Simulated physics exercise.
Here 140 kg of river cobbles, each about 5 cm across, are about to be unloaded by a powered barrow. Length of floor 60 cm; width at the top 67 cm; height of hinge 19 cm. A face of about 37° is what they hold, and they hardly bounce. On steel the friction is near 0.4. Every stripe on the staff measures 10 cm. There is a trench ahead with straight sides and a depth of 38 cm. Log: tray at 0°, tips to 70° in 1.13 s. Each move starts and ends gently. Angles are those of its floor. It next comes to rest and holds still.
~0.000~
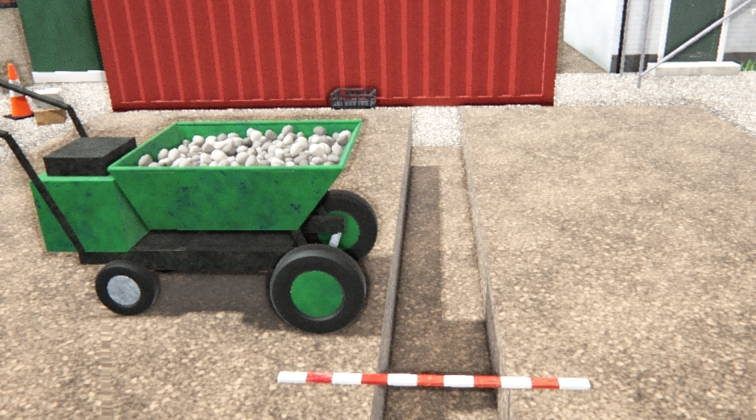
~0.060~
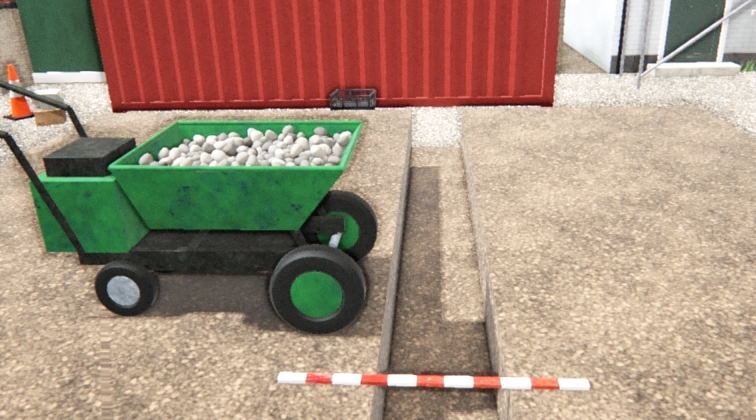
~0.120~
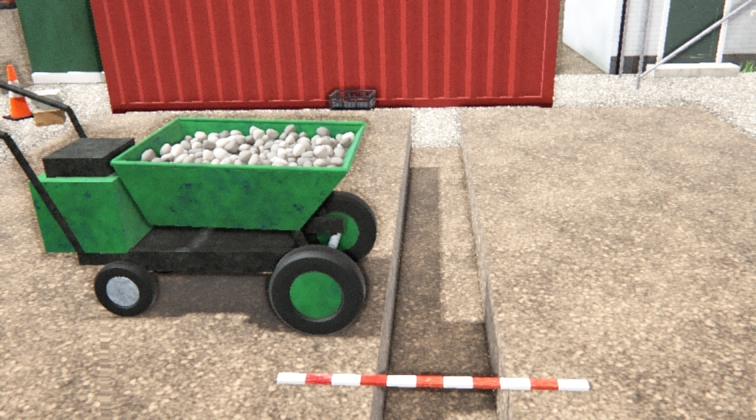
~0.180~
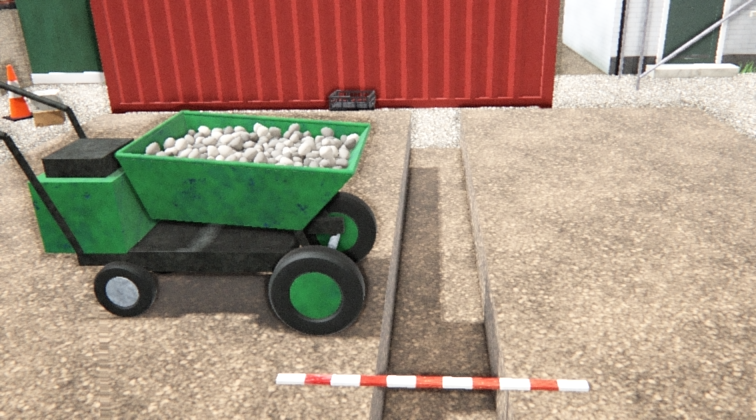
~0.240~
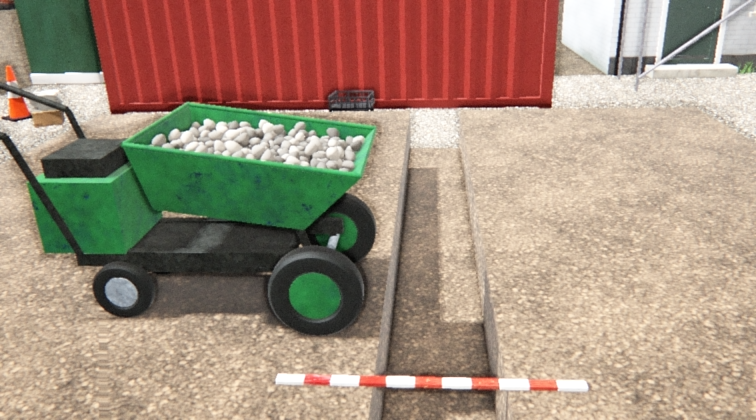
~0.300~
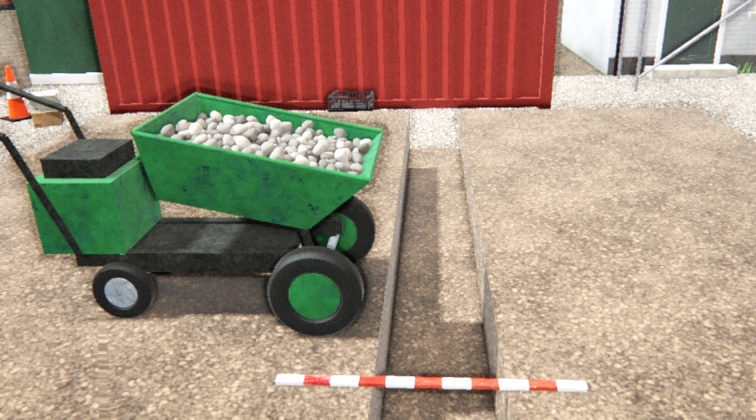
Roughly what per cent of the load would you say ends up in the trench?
I'd say 53 per cent ends up in the trench.
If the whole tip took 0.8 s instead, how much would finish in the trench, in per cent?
In that case some 40 per cent.
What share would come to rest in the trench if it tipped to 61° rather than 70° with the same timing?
Some 50% would finish there.
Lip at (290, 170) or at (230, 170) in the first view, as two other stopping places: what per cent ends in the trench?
Close to 90 percent in the first case, 100 percent in the second.
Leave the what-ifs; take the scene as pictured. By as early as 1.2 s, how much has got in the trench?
I'd put it near 15 per cent.
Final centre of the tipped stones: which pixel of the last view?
Around (485, 340).
After 0.9 s the floor is at 59°; 100 % in the tray; the foremost stones are at (446, 226).
After 1.2 s the floor is at 70°; 60 % in the tray, 17 % in the trench, 23 % past the trench; the foremost stones are at (554, 296).
After 1.6 s the floor is at 70°; 25 % in the tray, 29 % in the trench, 46 % past the trench; the foremost stones are at (669, 276).
After 3.5 s the floor is at 70°; 0 % in the tray, 53 % in the trench, 47 % past the trench; the foremost stones are past the picture's edge.
